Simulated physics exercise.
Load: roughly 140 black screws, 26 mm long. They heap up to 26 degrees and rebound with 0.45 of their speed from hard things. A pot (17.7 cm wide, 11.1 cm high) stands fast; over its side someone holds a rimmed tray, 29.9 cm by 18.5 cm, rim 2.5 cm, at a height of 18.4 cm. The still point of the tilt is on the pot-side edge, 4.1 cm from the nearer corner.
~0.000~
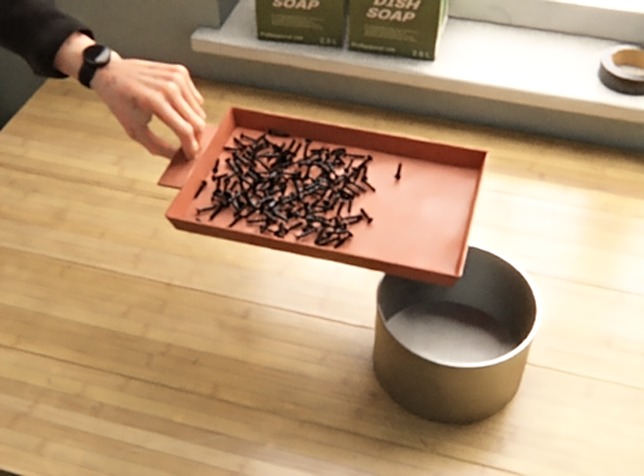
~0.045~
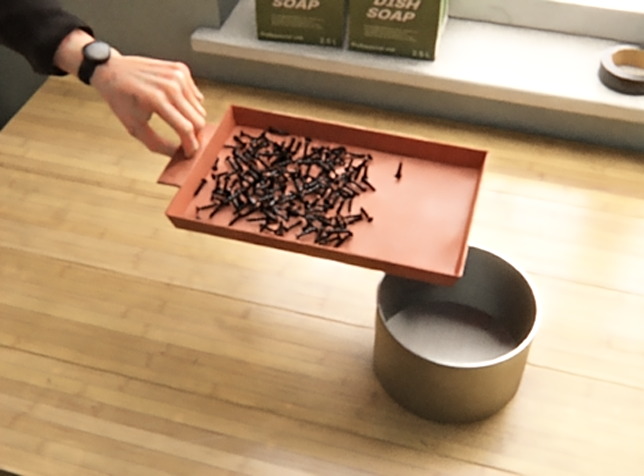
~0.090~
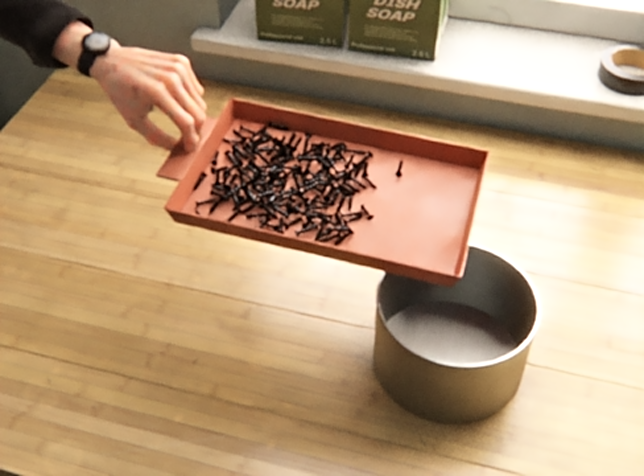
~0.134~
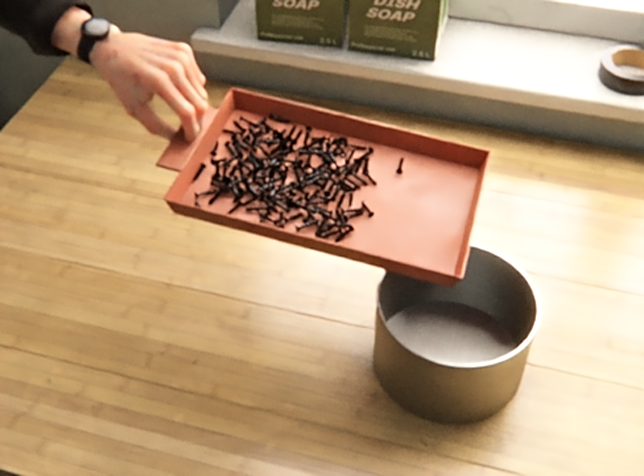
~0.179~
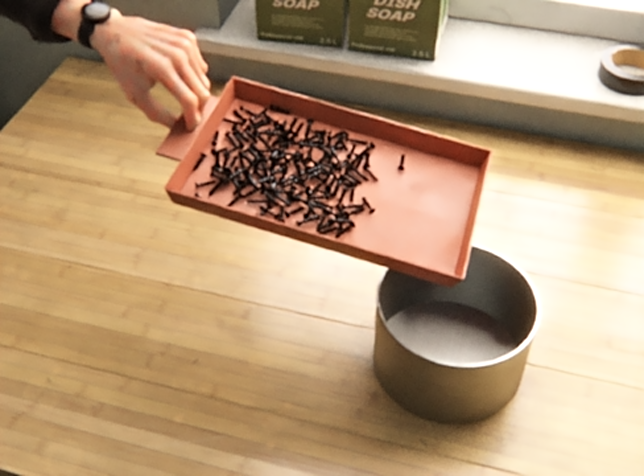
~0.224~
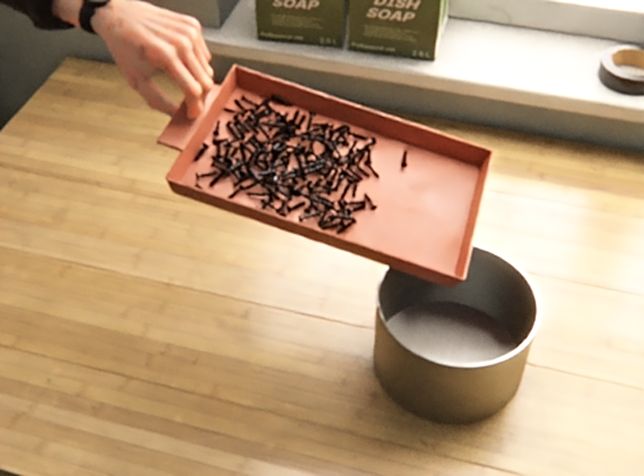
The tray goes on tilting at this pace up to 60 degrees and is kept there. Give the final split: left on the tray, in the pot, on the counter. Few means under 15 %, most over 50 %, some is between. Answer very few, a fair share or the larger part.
Left on the tray: The larger part; in the pot: A fair share; on the counter: Very few.
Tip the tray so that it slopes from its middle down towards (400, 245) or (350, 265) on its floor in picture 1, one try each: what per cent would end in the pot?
Some 30 and 5 per cent.
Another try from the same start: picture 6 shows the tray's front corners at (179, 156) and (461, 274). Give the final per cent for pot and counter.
Pot 35, counter 25.
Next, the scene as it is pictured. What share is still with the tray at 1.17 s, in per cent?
About 70 per cent.
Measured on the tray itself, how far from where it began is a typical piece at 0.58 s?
Some 4 cm.
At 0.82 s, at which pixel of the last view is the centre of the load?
Near (464, 223).
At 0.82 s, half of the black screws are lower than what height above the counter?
Roughly 22 cm.
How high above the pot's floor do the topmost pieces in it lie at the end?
About 1.5 cm.
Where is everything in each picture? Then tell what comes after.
Tray tilt 0 degrees, front corners at (173, 212) and (455, 270); middle of the pieces at (297, 187); pot at (458, 299), in the first frame.
Tray tilt 1 degrees, front corners at (173, 211) and (455, 270); middle of the pieces at (297, 186), in the second frame.
Tray tilt 2 degrees, front corners at (172, 205) and (456, 270); middle of the pieces at (297, 182), in the third frame.
Tray tilt 5 degrees, front corners at (172, 196) and (457, 271), lowest corner right front; middle of the pieces at (298, 176), in the fourth frame.
Tray tilt 8 degrees, front corners at (173, 186) and (458, 272), lowest corner right front; middle of the pieces at (299, 169), in the fifth frame.
Tray tilt 11 degrees, front corners at (174, 176) and (459, 272), lowest corner right front; middle of the pieces at (300, 163); pot at (458, 299). The tray's pace is about 65 degrees a second, in the sixth frame.
After 0.58 s, tilt 35 degrees; the tray holds 100 %, the pot 0 %.
After 0.82 s, tilt 51 degrees; the tray holds 100 %, the pot 0 %.
After 1.17 s, tilt 60 degrees; the tray holds 70 %, the pot 25 %.
In the end, at 2.1 s, tray 65 %, pot 30 %, counter 5 %.
